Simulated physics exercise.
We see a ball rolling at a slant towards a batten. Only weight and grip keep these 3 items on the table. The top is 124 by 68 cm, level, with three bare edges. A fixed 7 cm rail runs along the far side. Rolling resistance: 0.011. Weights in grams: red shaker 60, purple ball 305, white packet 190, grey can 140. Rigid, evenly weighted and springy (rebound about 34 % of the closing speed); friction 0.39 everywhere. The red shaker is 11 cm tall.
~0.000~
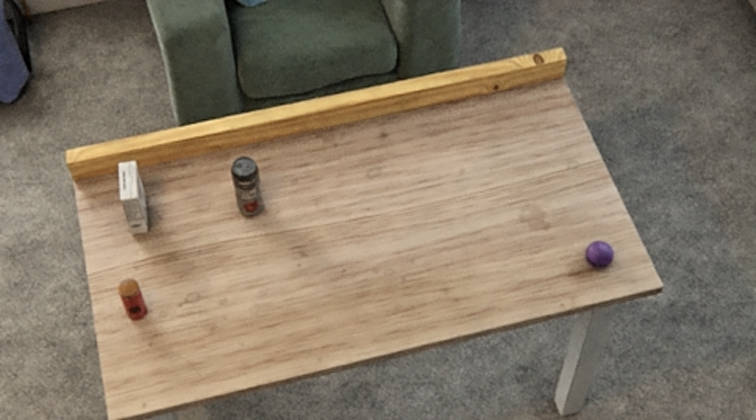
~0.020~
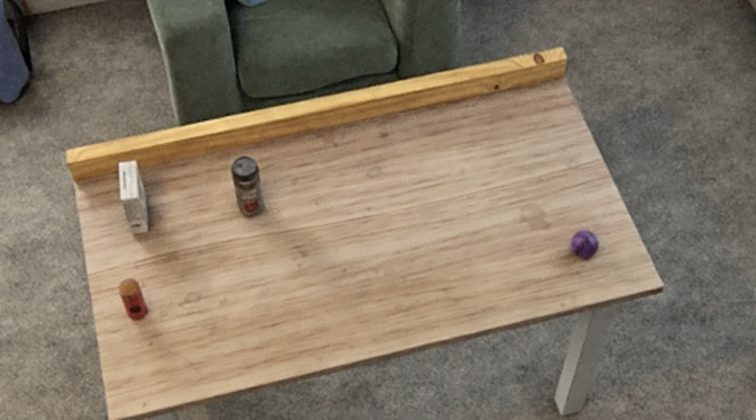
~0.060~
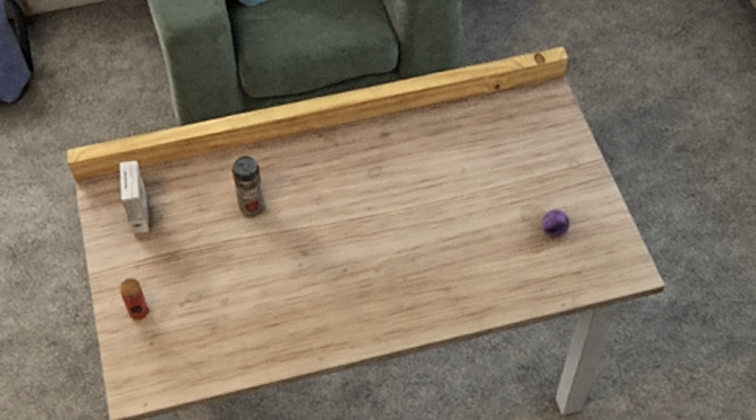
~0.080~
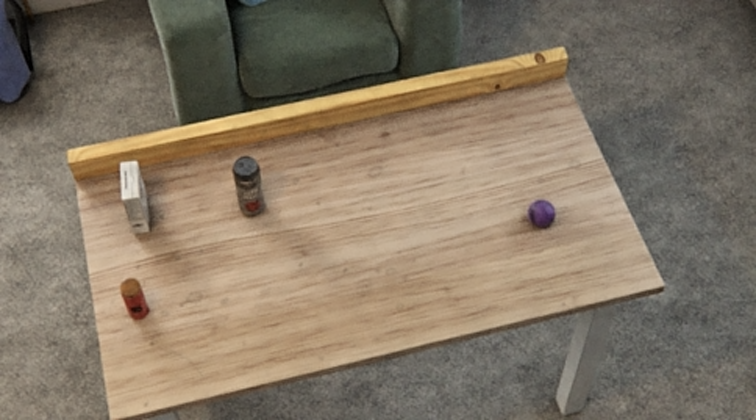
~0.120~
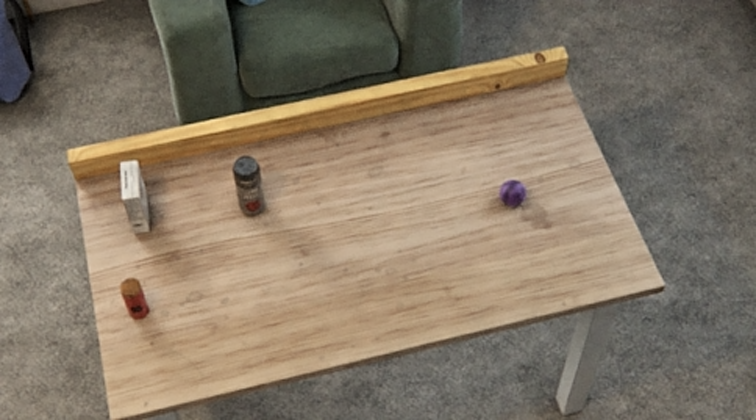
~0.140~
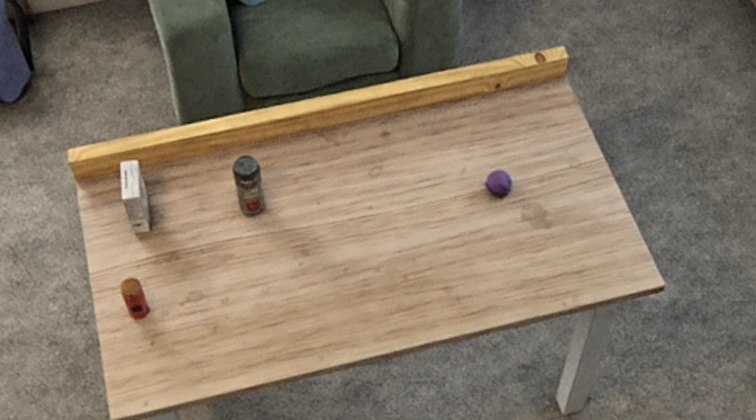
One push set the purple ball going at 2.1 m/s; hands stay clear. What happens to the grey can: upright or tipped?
The grey can falls over.
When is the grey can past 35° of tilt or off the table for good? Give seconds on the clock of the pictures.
Near 1.1 s.
By 0.64 s, purple ball near (293, 180).
By 1.24 s, purple ball near (203, 242); grey can tilted 58° near (172, 212); white packet tilted 7°.
When it is over (3.4 s), lying over on the table, grey can; the other 2 within 4 cm of the start. End places, in pixels of the last picture, grey can near (164, 234).
